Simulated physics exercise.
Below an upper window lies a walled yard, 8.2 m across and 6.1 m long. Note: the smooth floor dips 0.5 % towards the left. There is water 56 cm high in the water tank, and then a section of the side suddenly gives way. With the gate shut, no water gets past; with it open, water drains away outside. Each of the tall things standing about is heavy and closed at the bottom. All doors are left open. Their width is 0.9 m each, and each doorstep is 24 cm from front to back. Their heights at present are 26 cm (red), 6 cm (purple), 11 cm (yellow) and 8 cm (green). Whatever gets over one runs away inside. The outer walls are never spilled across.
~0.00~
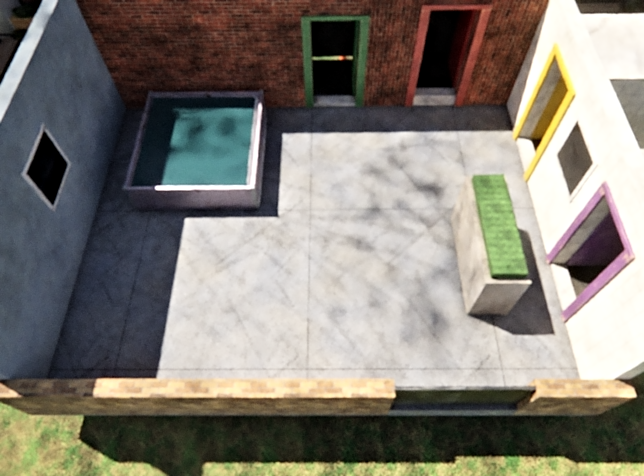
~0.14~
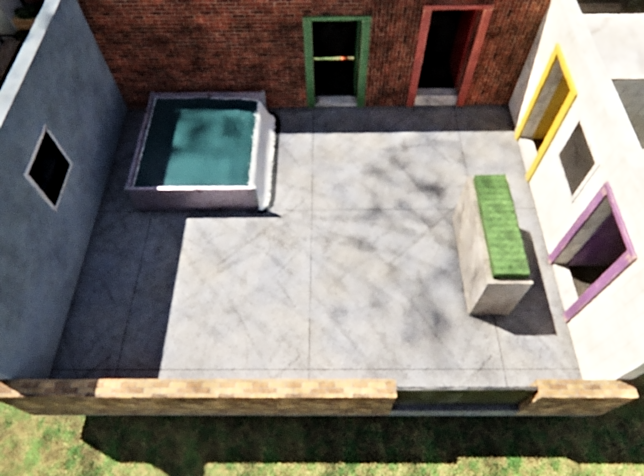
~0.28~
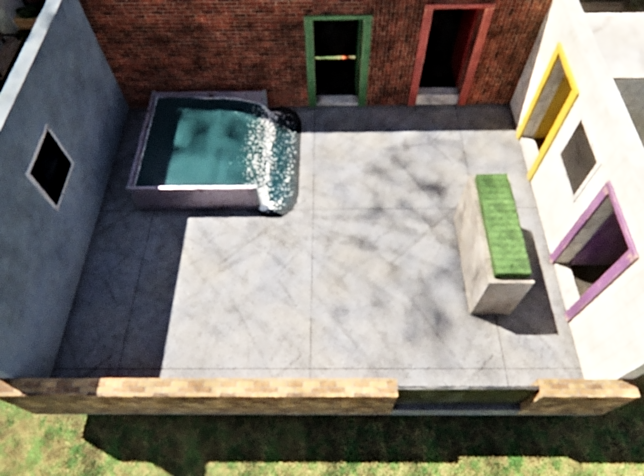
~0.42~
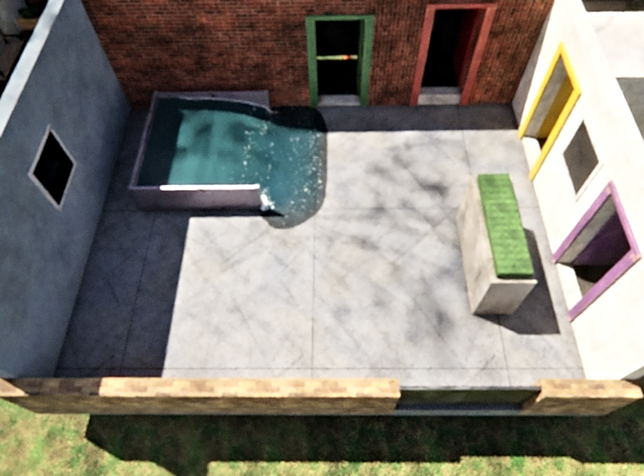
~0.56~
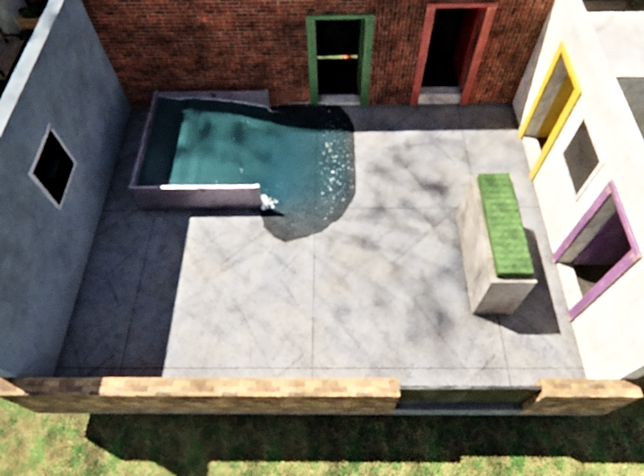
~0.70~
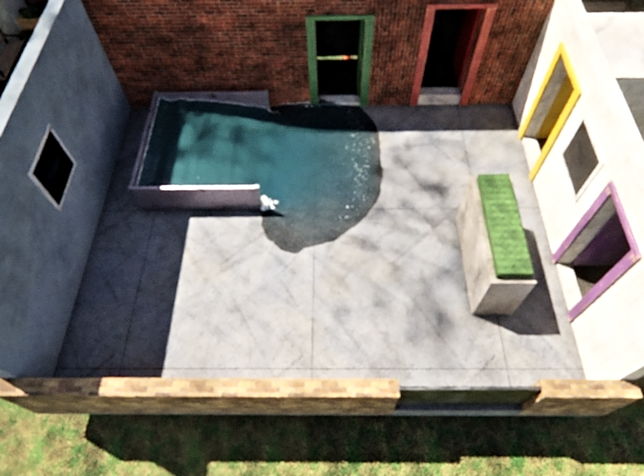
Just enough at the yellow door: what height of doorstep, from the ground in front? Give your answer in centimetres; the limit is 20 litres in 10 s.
Some 22 cm.
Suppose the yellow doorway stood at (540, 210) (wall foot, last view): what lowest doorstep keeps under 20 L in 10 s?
Roughly 17 cm.
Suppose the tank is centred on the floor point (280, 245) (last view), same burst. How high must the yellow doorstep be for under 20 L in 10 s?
In that case about 17 cm.
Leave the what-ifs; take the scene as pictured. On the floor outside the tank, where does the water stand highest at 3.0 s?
Near pixel (509, 108).
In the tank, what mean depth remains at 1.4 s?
I'd put it at some 32 centimetres on average.
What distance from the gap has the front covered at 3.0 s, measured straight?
The front is some 6.0 m out.
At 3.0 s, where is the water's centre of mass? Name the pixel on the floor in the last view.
I'd say around (354, 167).
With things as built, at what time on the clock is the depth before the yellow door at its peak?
Approximately 3.2 s.
After 1.4 s water covers 35 % of the floor, deepest (23 cm) near (276, 178); it has not reached the yellow door.
After 3.0 s water covers 50 % of the floor, deepest (34 cm) near (509, 108); 28 cm at the yellow door, 58 litres in over its 11 cm doorstep.
After 10.0 s water covers 90 % of the floor, deepest (18 cm) near (61, 393); 5 cm at the yellow door, 191 litres in over its 11 cm doorstep.
At the yellow door as built, the water arrived by 1.7 s and peaked near 29 cm at 3.2 s.
Run again over the same 10 s with other heights there, 54 litres in over 18.5 cm, 8 litres over 25 cm. The limit of 20 litres is kept from about 22 cm up.
